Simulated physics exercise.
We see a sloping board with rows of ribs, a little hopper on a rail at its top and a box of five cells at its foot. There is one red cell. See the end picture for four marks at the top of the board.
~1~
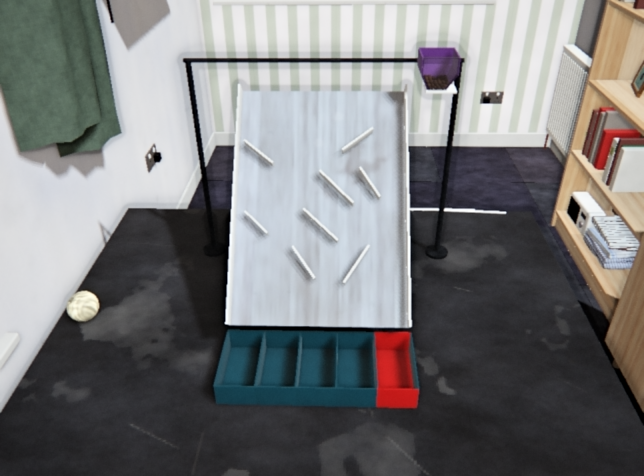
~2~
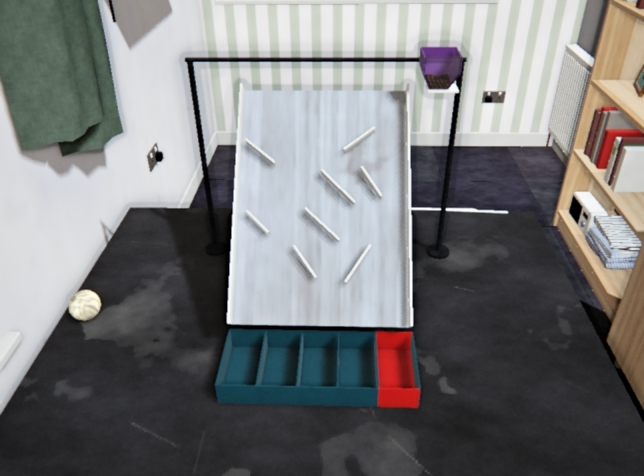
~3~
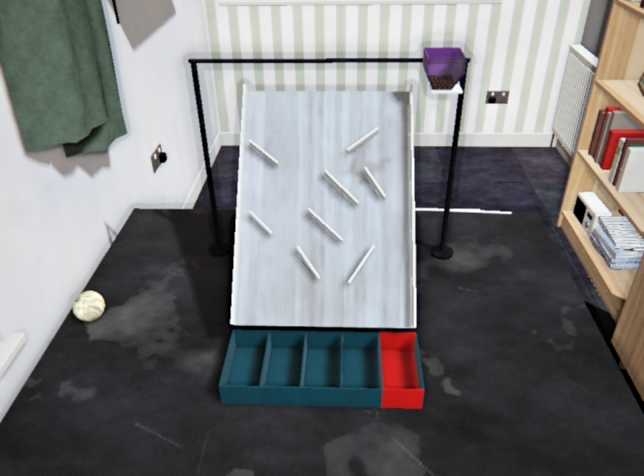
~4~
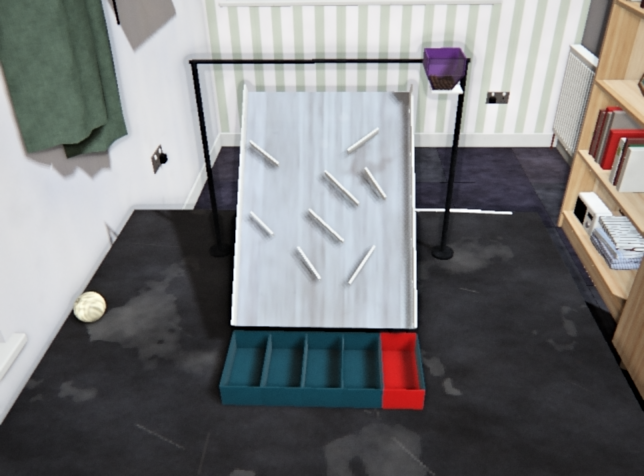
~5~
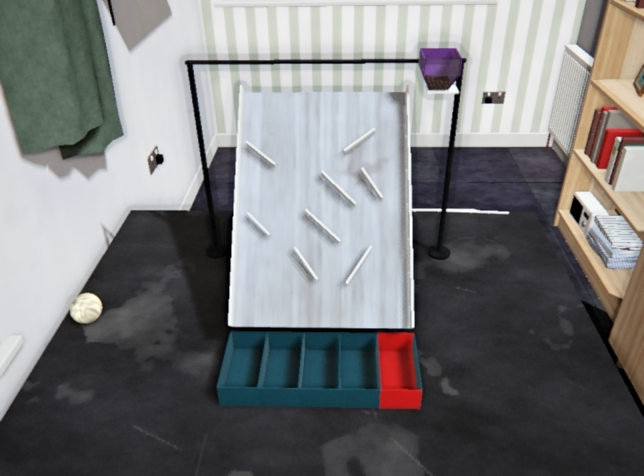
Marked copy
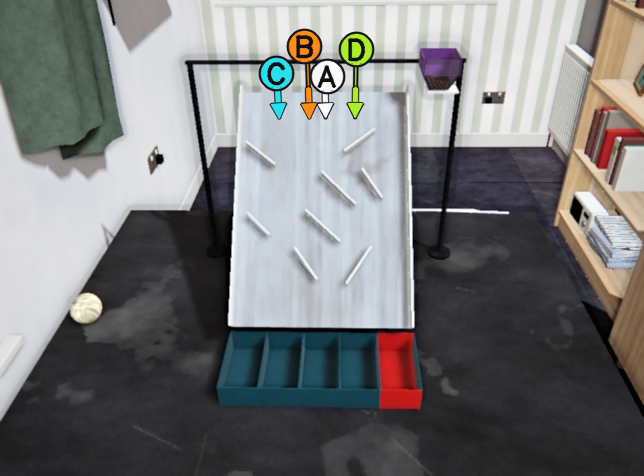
Nothing moves except a slight camera sway before a ribbed sloping board, purple hopper and box.
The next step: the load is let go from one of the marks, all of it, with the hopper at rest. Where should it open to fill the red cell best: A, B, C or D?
Go for D.
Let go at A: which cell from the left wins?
It is the fifth one.
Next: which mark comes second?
Mark A.
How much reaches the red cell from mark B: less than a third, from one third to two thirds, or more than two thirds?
Less than a third.
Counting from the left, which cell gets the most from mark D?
The fifth.
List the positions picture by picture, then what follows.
In the first frame, hopper (436, 82), allspice berries, door shut.
In the second frame, ribs (246, 139) to (274, 162), (344, 149) to (375, 127), (321, 169) to (355, 202).
In the third frame, ribs (365, 167) to (385, 197), (250, 211) to (272, 233), (308, 208) to (343, 240).
In the fourth frame, ribs (298, 247) to (320, 279), (349, 283) to (375, 246).
In the fifth frame, red cell (401, 398), number 5 of 5 from the left.
On the marked copy, mark A meets the board at (325, 112); mark B meets the board at (309, 112); mark C meets the board at (278, 113); mark D meets the board at (355, 112).
If A is chosen, roughly half in the red cell, roughly a third in other cells, about a tenth outside the box.
If B is chosen, roughly a quarter in the red cell, the larger part in other cells, just a few outside the box.
If C is chosen, just a few in the red cell, almost all in other cells, just a few outside the box.
If D is chosen, roughly two thirds in the red cell, roughly a quarter in other cells, just a few outside the box.
